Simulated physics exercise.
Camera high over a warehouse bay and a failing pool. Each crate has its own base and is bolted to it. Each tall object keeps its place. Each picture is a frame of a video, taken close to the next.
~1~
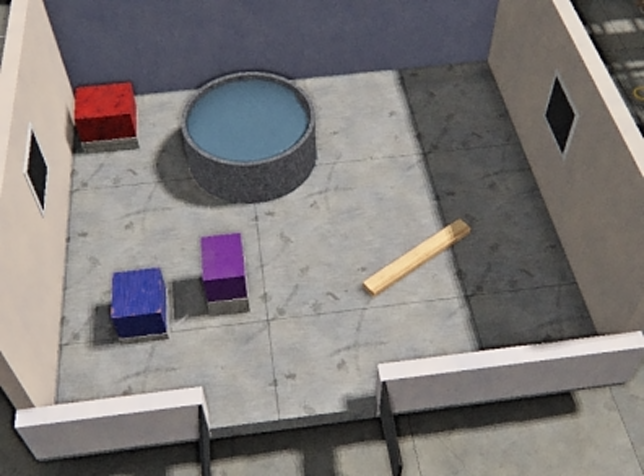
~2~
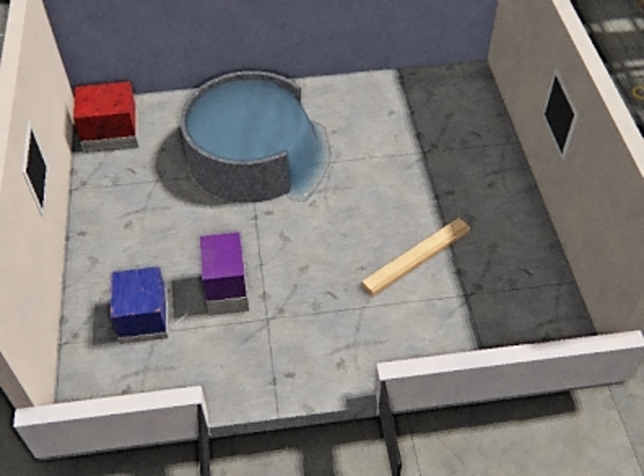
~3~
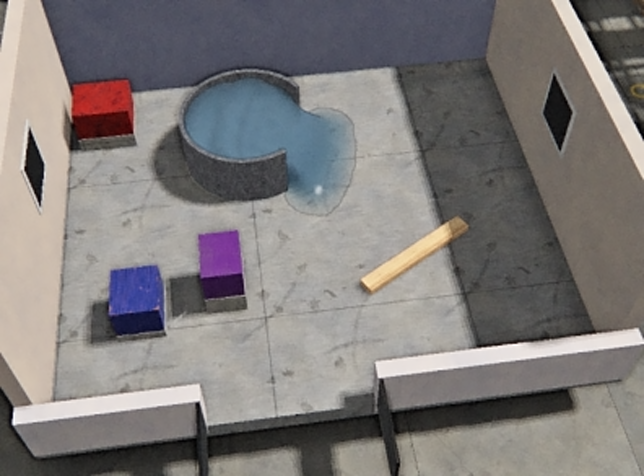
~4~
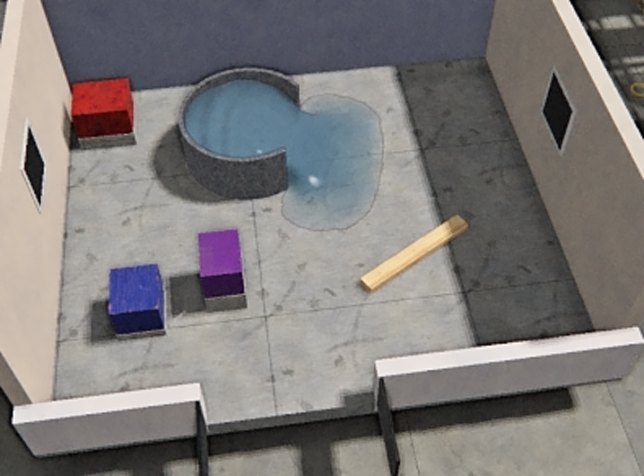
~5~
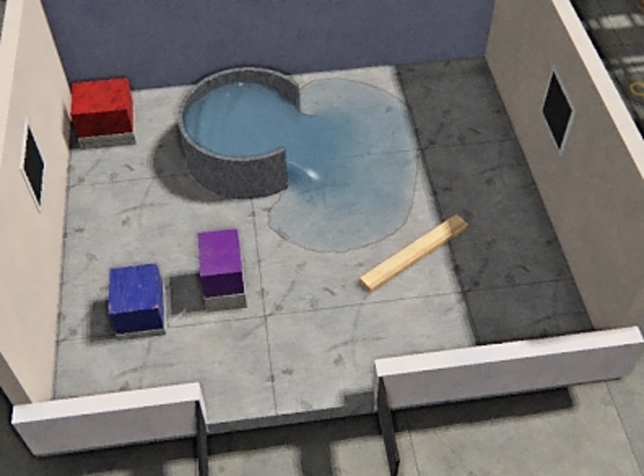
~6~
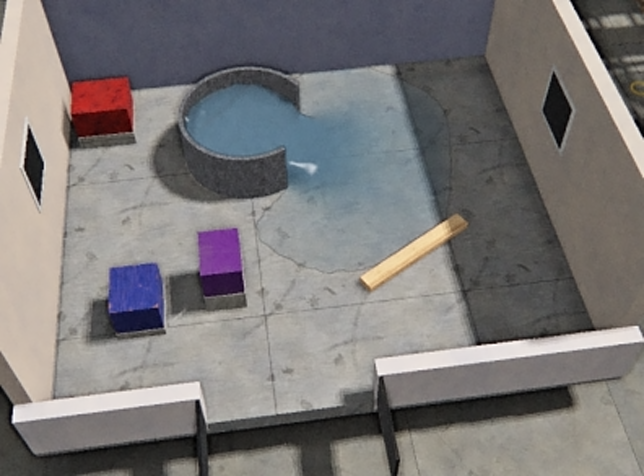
In the video, a round pool of still water opens on its right side, and water pours through the gap, spreading across the bay floor toward a wooden plank while red, purple and blue blocks stay still.
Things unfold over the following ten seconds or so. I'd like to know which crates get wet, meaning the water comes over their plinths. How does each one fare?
The purple crate does not get wet. The blue crate does not get wet. The red crate does not get wet.
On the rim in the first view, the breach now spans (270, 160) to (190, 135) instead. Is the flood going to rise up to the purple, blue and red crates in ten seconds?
Purple is topped; blue takes water; red remains dry.
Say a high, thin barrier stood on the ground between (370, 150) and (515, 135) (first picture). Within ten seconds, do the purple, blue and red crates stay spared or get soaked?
Result: Purple is left alone, blue is left alone, red is left alone.
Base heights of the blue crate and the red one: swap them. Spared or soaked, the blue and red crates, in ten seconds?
Blue is not reached, red is not reached.
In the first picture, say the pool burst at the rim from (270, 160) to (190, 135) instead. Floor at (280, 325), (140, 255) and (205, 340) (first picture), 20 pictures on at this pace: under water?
Okay, the first is waterlogged, the next is waterlogged, and the last is waterlogged.
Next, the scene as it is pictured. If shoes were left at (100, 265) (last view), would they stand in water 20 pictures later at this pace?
That spot: Waterless.
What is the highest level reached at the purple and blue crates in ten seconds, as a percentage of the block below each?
In order: 40% and 70%.
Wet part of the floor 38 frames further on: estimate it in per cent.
It comes to roughly 75 in a hundred.
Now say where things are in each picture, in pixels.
Still water in the round pool at (249, 120), in the first picture.
The front is at (296, 197), out from the gap at (310, 148), in the second picture.
The front is at (332, 112), out from the gap at (309, 148), in the third picture.
The front is at (347, 222), out from the gap at (309, 149), in the fourth picture.
The front is at (390, 229), out from the gap at (308, 149), in the fifth picture.
Water pours out at (308, 148) and has run to (434, 232), in the sixth picture.
A moment on, water covers 40 % of the floor; the purple crate water round its plinth, the blue crate not reached, the red crate not reached.
Next, water covers 45 % of the floor; the purple crate water round its plinth, the blue crate not reached, the red crate not reached.
Then, water covers 50 % of the floor; the purple crate water round its plinth, the blue crate not reached, the red crate not reached.
Later, water covers 75 % of the floor; the purple crate water round its plinth, the blue crate water round its plinth, the red crate water round its plinth.
In the end, water covers 95 % of the floor; the purple crate stayed above the water, the blue crate stayed above the water, the red crate stayed above the water.
